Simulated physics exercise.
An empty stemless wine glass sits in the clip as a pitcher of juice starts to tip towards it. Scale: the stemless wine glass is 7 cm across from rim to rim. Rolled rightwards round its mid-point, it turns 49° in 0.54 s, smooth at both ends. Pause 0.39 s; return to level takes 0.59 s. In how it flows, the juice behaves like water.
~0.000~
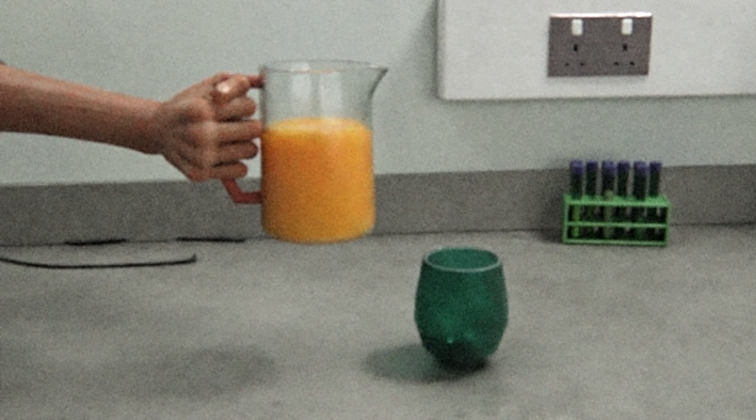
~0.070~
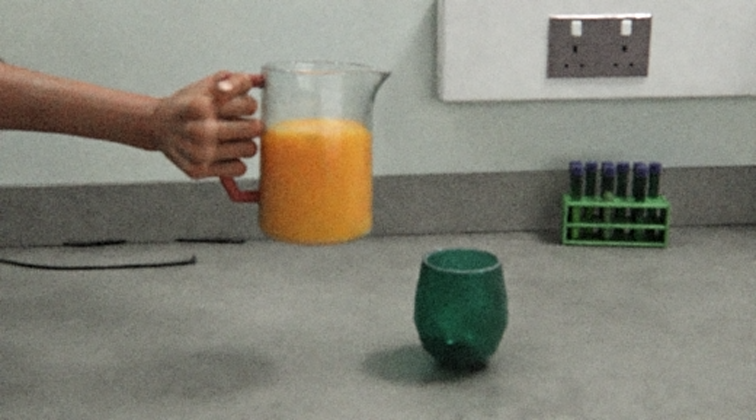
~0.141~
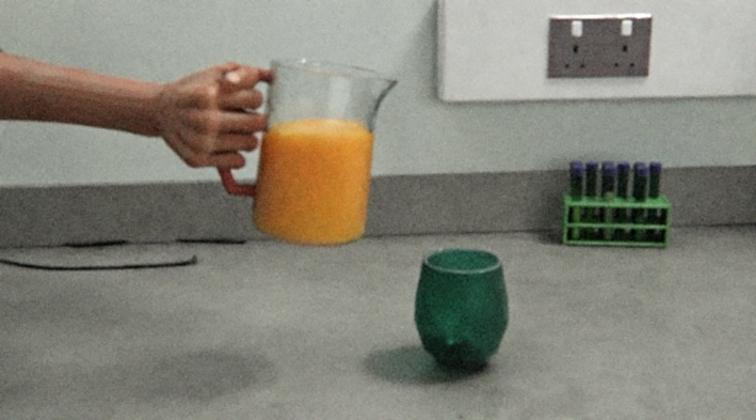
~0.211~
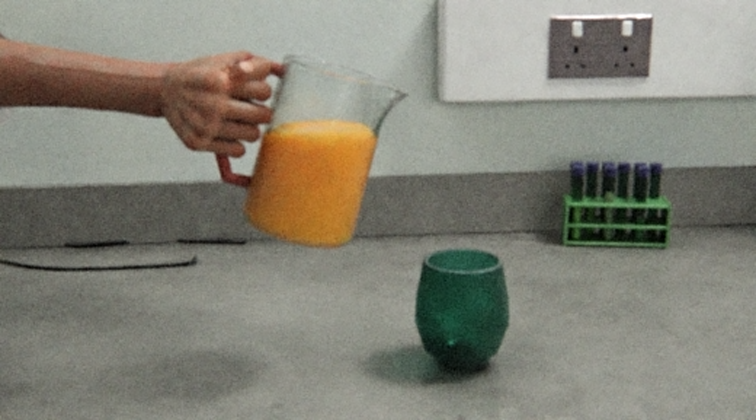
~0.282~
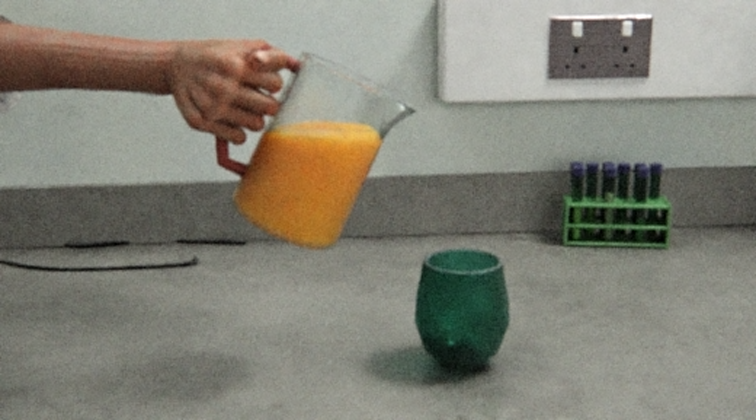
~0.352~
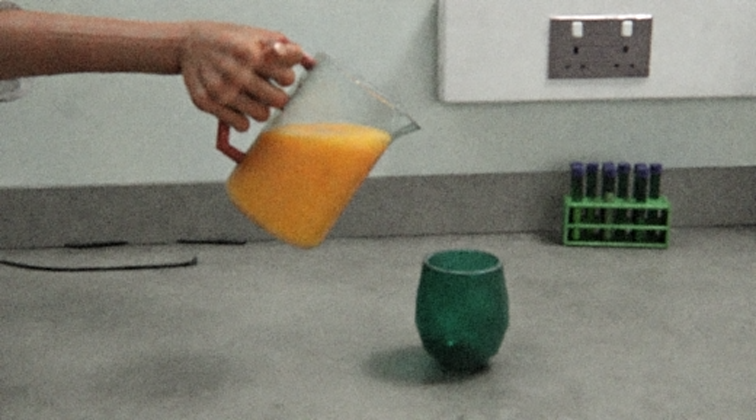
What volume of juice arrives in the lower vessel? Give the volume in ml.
Volume in lower vessel: About 35 ml.
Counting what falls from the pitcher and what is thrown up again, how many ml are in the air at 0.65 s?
Roughly 15 ml at that time.
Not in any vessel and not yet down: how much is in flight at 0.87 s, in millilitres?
About 10 ml.
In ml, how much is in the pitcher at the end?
About 710 ml.
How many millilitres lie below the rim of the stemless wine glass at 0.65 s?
0 ml, give or take.
After 0.65 s the tilt is 49° and the stemless wine glass has 0 ml, the pitcher 735 ml, and 0 ml is on the counter.
After 0.87 s the tilt is 49° and the stemless wine glass has 20 ml, the pitcher 720 ml, and 0 ml is on the counter.
After 1.10 s the tilt is 40° and the stemless wine glass has 30 ml, the pitcher 710 ml, and 0 ml is on the counter.
After 1.34 s the tilt is 10° and the stemless wine glass has 35 ml, the pitcher 710 ml, and 0 ml is on the counter.
In the end the stemless wine glass has 35 ml, the pitcher 710 ml, and 5 ml is on the counter.
